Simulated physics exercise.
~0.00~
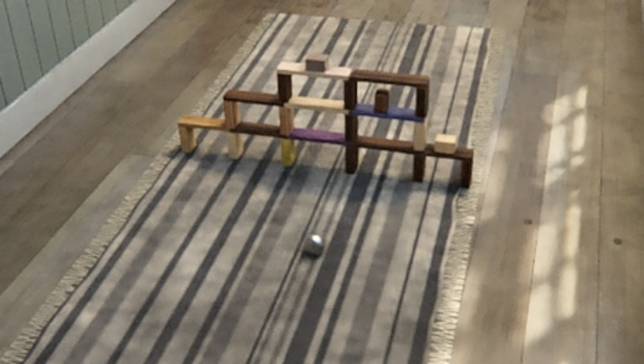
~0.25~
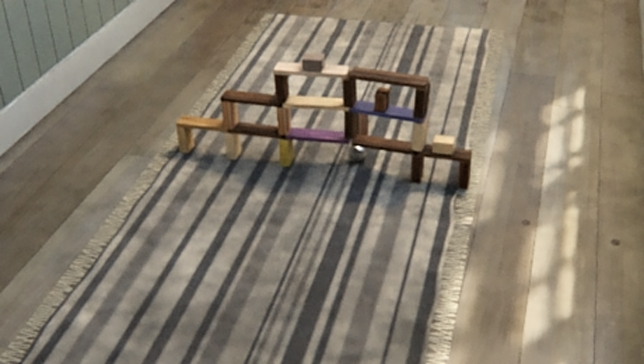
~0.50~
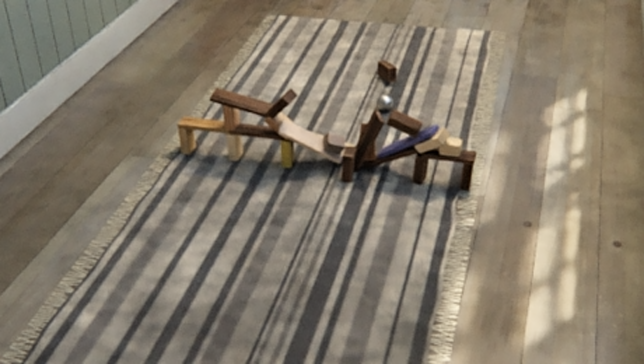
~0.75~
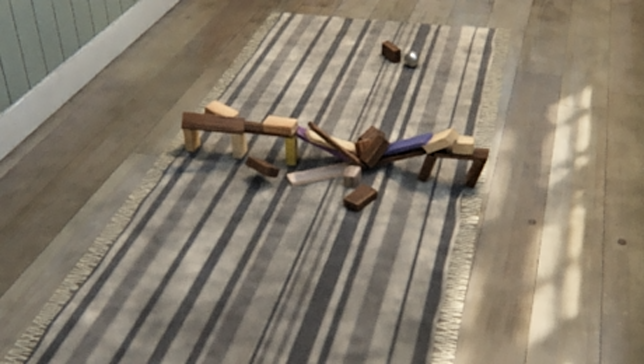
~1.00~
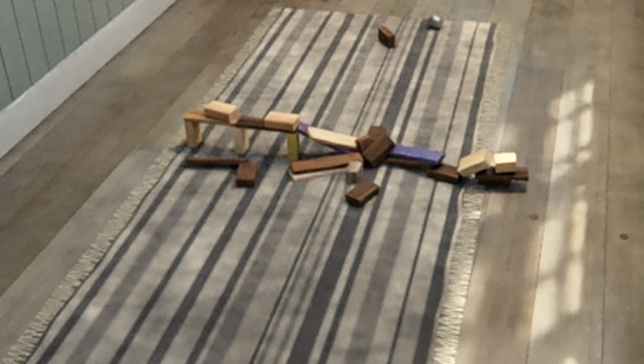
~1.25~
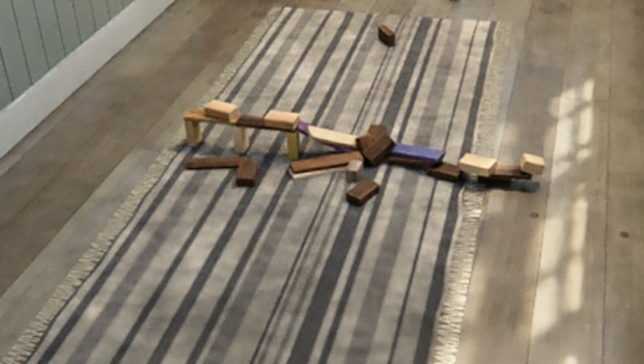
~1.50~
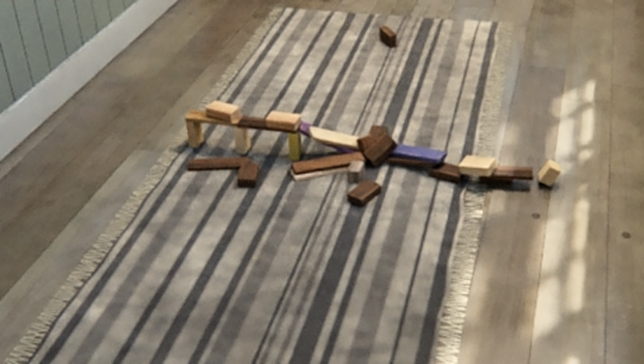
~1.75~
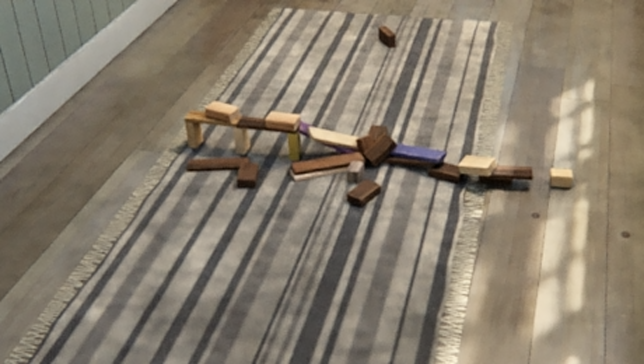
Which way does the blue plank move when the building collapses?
The blue plank moves down, dropping from its higher place on the right to lie low among the fallen blocks.
